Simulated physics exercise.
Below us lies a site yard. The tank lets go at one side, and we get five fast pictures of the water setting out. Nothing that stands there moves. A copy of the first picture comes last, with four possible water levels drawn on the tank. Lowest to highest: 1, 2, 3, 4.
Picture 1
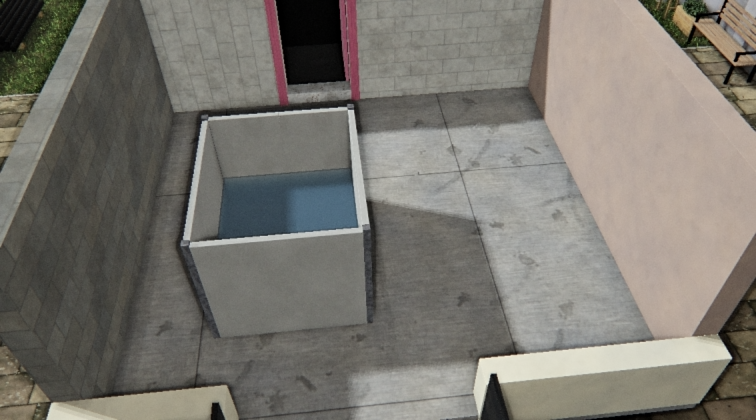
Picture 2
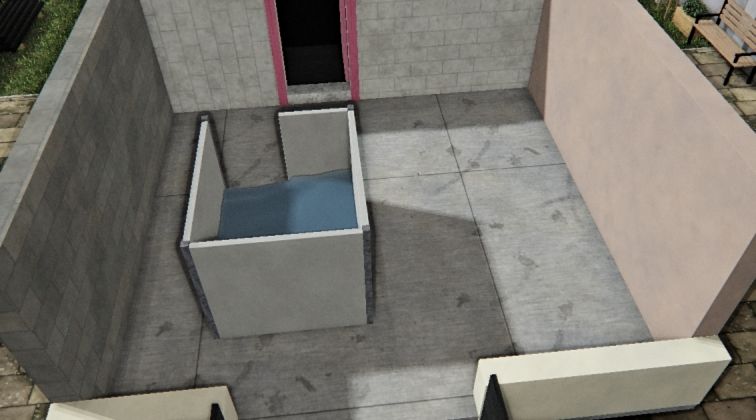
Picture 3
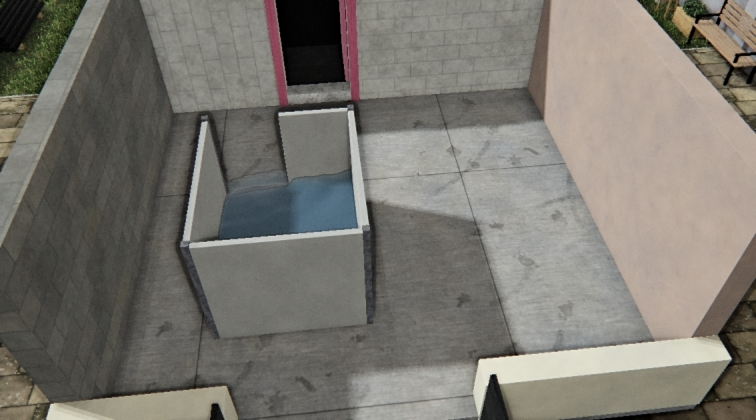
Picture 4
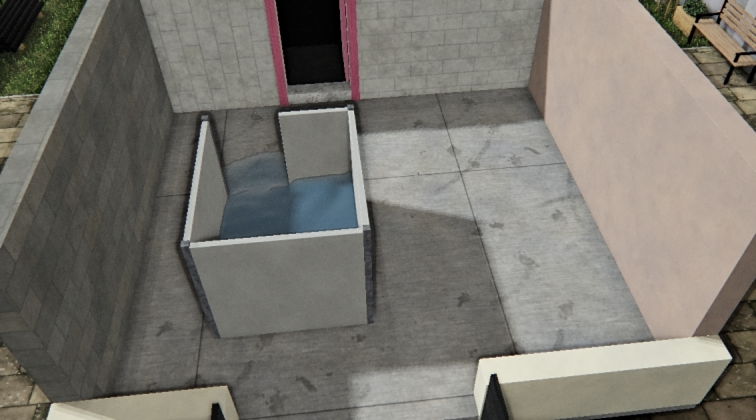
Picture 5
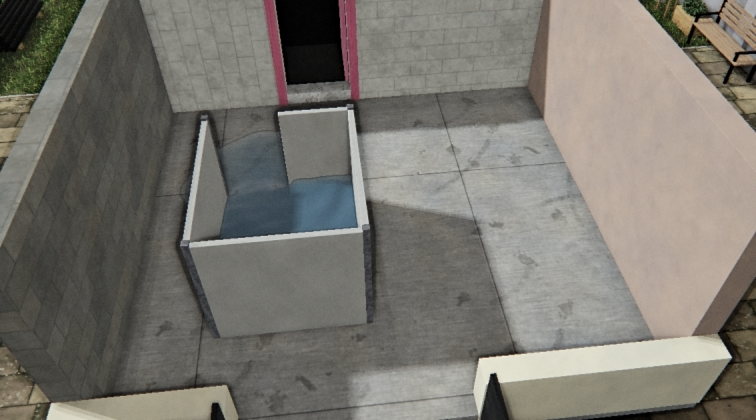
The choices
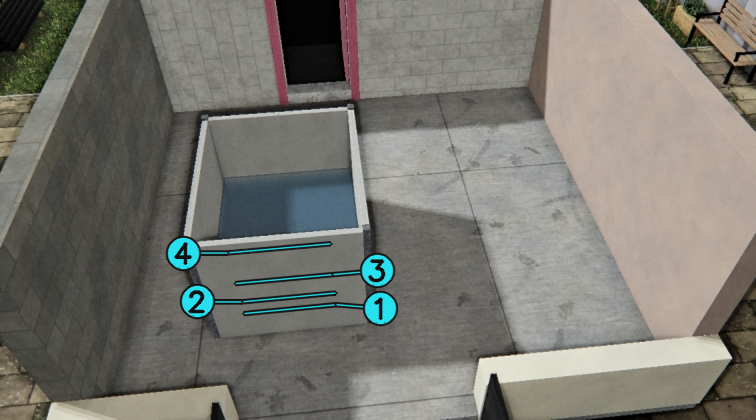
A walled yard held a square tank of still blue water near a pink doorway, then part of the tank's back wall vanished and the water slid out through the gap, spreading thinly behind it.
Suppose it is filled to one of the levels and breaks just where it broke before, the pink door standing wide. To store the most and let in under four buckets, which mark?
2 is the one.
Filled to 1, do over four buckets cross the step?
No.
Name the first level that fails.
That would be 3.
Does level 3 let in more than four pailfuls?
Yes.
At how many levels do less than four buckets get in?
Two of them.
On the marked copy, 1 at (290, 309); 2 at (288, 297); 3 at (284, 279); 4 at (279, 248); from the bottom up 1, 2, 3, 4.
If 1 is chosen, nothing gets over.
If 2 is chosen, a bucket or two gets in.
If 3 is chosen, about 10 bucketfuls get in.
If 4 is chosen, dozens of bucketfuls pour in.
